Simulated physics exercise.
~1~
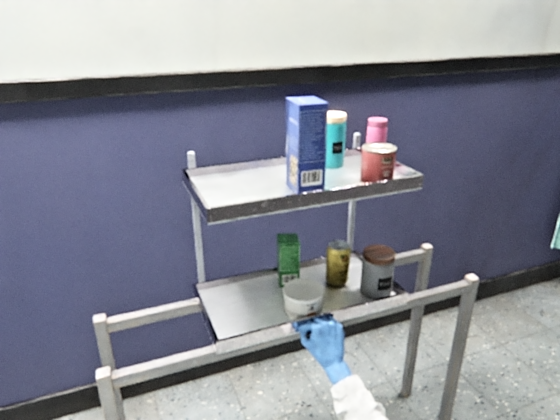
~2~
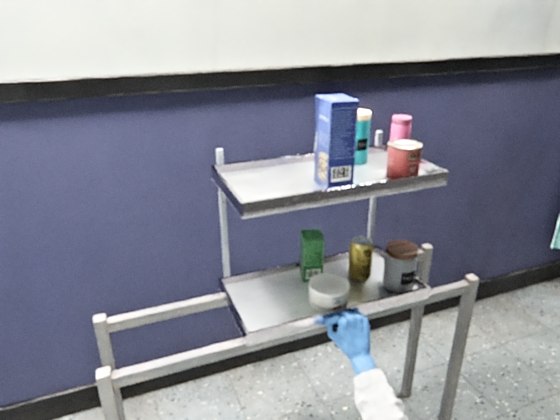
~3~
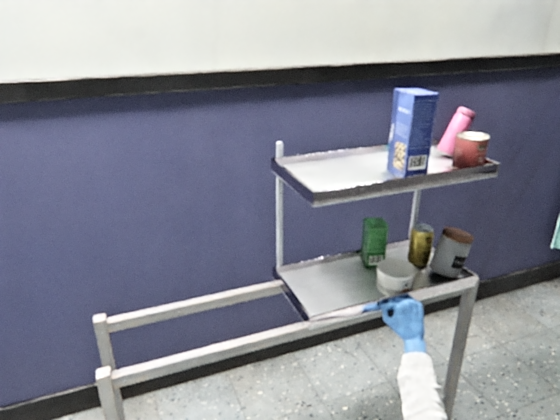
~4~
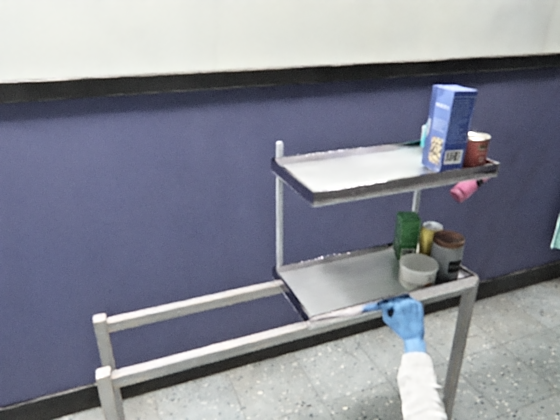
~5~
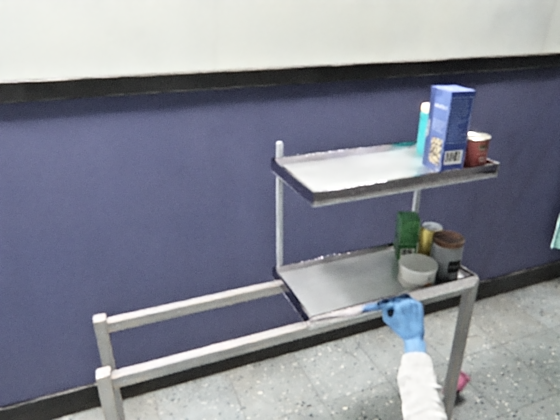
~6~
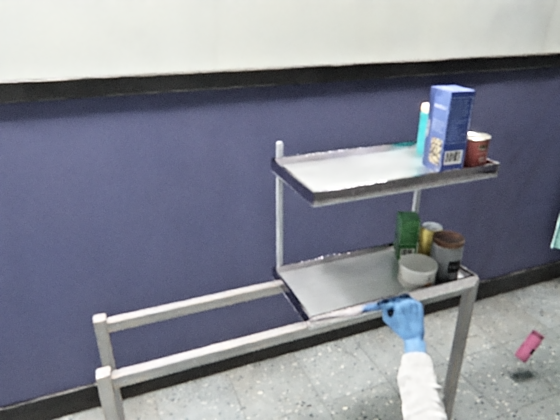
The footage shows a gloved hand moving a two-tier metal shelf of containers to the right along rails until it stops, the items sliding and a pink shaker tipping off the upper tier to the floor, ending off to the right while the other containers remain aboard.
